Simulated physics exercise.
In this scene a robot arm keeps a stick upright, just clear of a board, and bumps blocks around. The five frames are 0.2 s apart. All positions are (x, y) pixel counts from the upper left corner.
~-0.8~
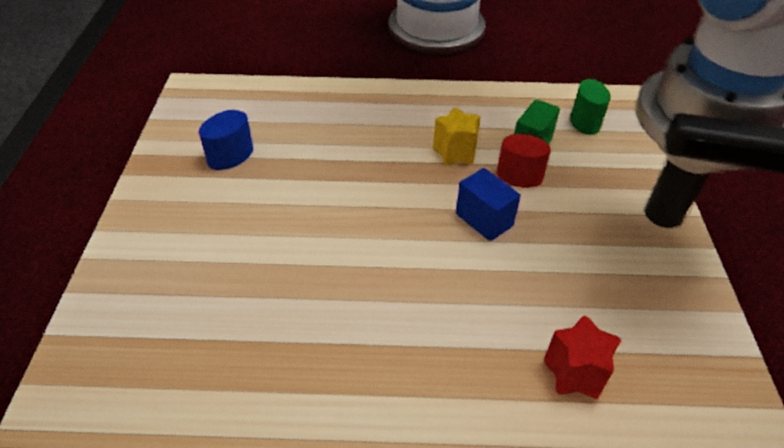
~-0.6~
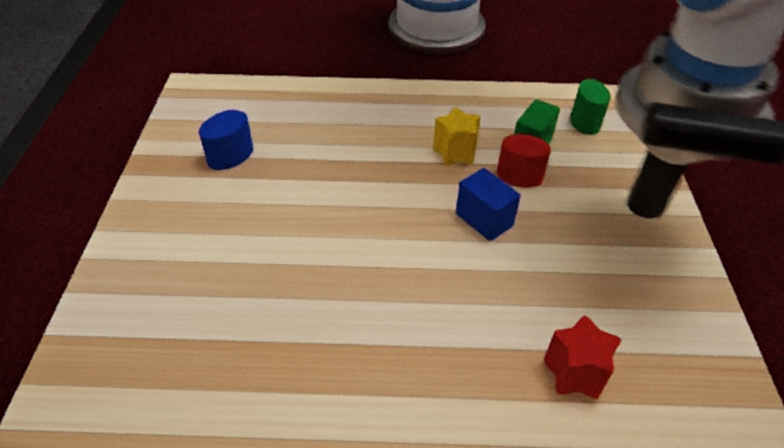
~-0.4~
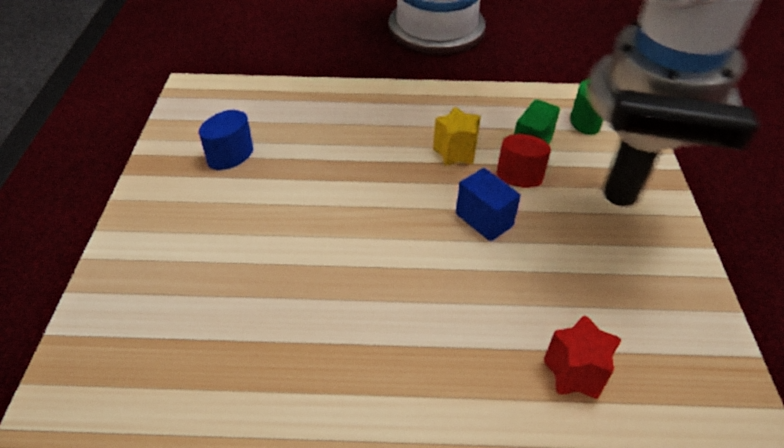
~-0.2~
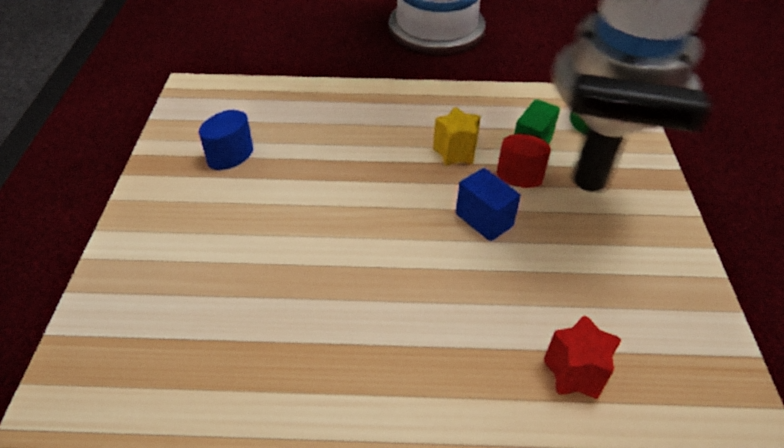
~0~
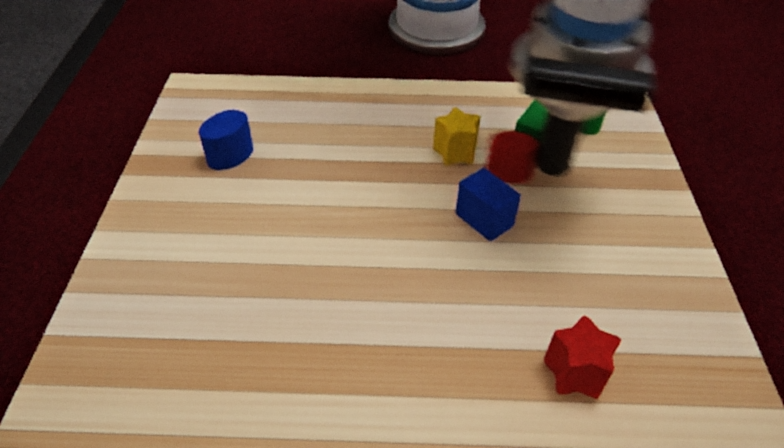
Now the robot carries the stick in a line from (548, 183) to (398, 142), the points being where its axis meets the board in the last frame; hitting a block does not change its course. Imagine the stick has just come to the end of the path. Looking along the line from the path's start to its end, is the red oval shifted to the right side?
The answer is no.
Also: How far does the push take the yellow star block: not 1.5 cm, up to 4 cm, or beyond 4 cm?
That block covers upwards of 4 cm.
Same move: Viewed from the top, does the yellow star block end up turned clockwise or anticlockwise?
Viewed from above, clockwise.
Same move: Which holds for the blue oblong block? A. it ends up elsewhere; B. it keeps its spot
B - it keeps its spot.
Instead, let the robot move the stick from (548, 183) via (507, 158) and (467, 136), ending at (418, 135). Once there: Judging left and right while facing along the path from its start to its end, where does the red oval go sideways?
Toward the left.
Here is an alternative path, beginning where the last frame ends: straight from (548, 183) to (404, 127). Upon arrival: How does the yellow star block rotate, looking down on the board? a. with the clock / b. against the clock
a.
On the path given first. One third of the way, stick at (498, 150); yellow star block at (437, 116), turned 45° clockwise; red oval at (460, 134), turned 30° anticlockwise.
Two thirds of the way, stick at (447, 136); yellow star block at (417, 109), turned 80° clockwise; red oval at (415, 134), turned 85° anticlockwise.
At the end, stick at (398, 123); yellow star block at (380, 95), turned 115° clockwise; blue oblong block in place; red oval at (393, 133), turned 150° anticlockwise; green oblong block in place.
